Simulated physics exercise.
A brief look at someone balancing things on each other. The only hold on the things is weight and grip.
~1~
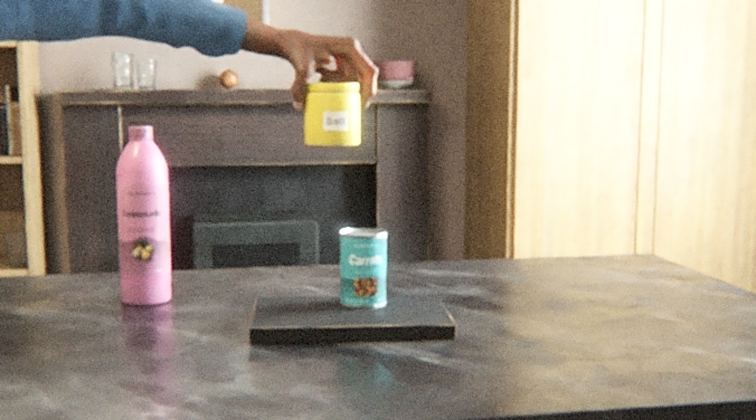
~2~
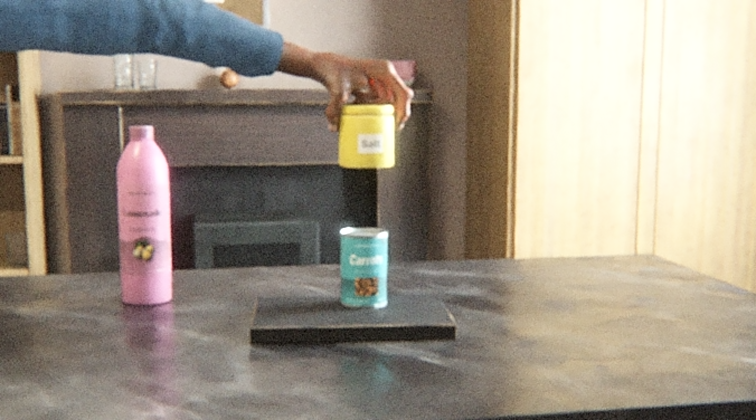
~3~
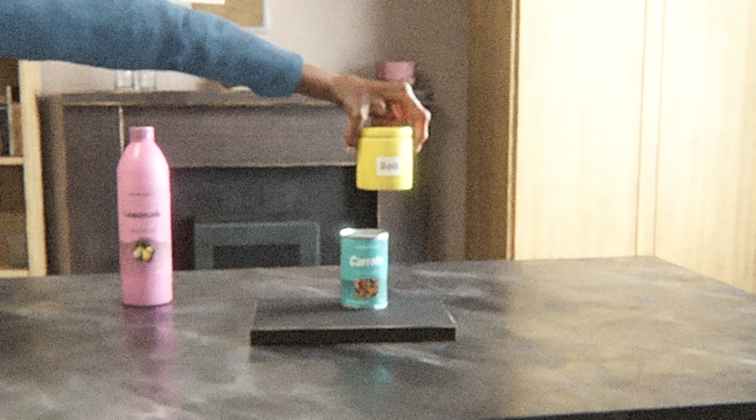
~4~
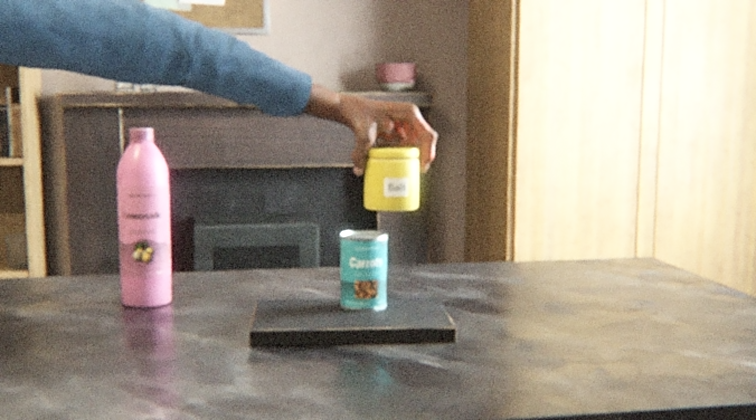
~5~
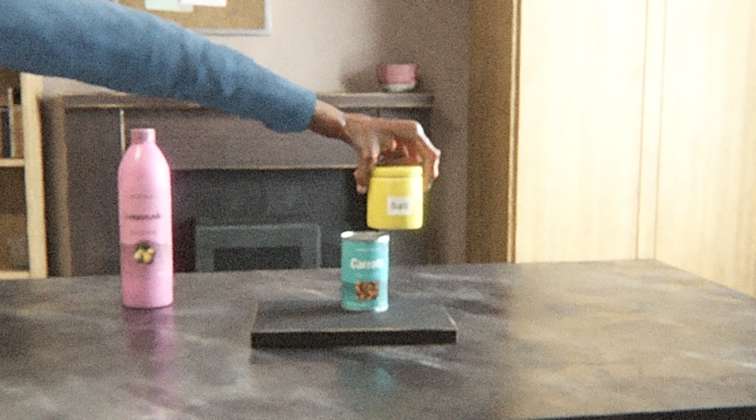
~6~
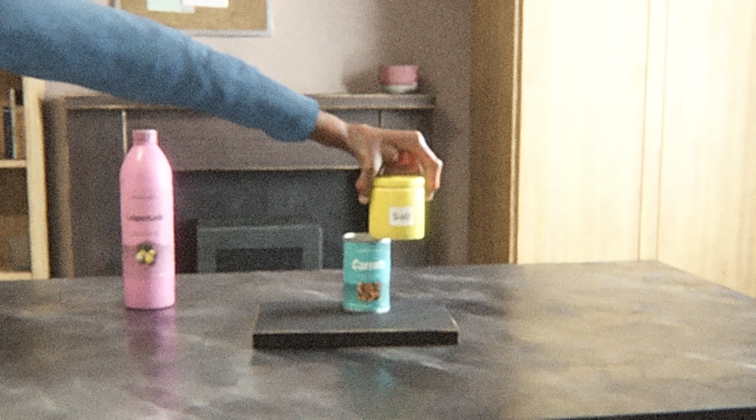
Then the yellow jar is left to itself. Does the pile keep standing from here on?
No, it falls down.
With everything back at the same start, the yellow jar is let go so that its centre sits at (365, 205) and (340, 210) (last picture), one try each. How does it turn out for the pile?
Stays standing, then topples over.
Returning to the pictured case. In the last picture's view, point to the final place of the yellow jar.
I'd point to roughly (429, 279).
Then, 0.30 s on from there, yellow jar now fallen.
Then, 0.40 s on from there, things are still on the move.
Then, 1.90 s on from there, nothing new.
In the end, fallen, yellow jar; the other 3 unmoved. At the end, from the last picture's camera, yellow jar near (429, 279). The pile comes apart.
